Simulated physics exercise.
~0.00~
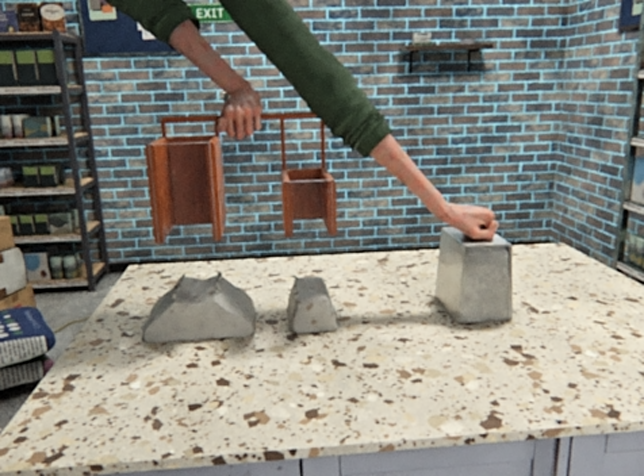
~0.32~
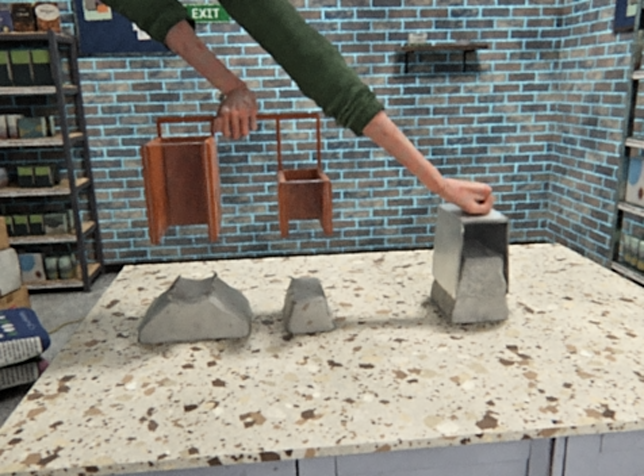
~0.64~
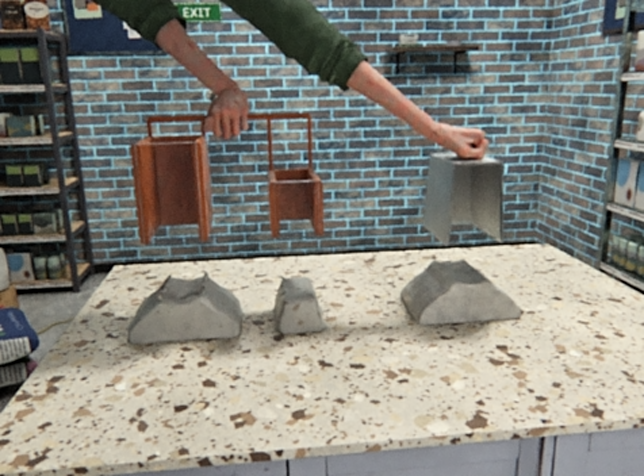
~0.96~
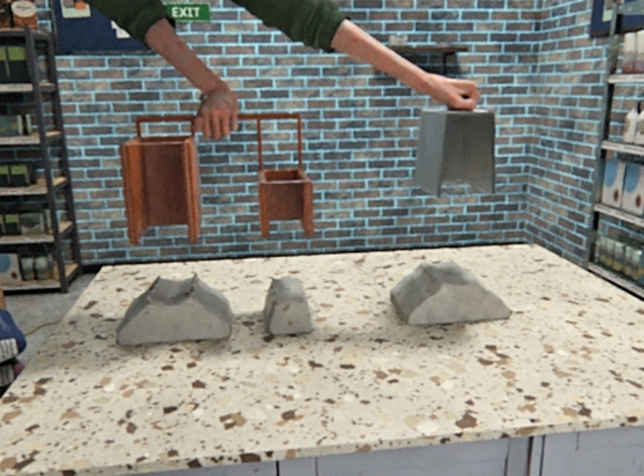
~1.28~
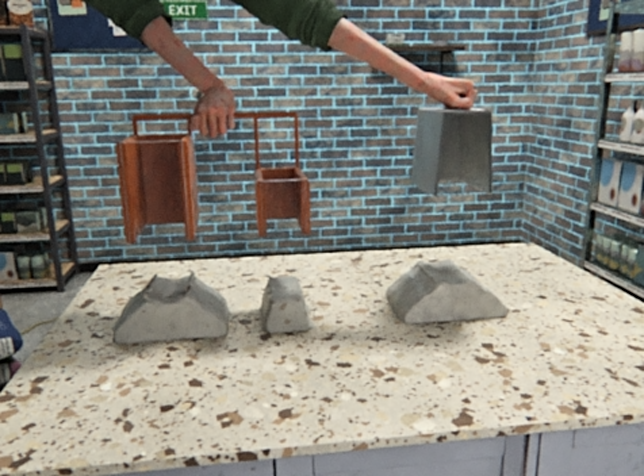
A grey tin lifts off the right side, leaving a slumped mound of tile adhesive.
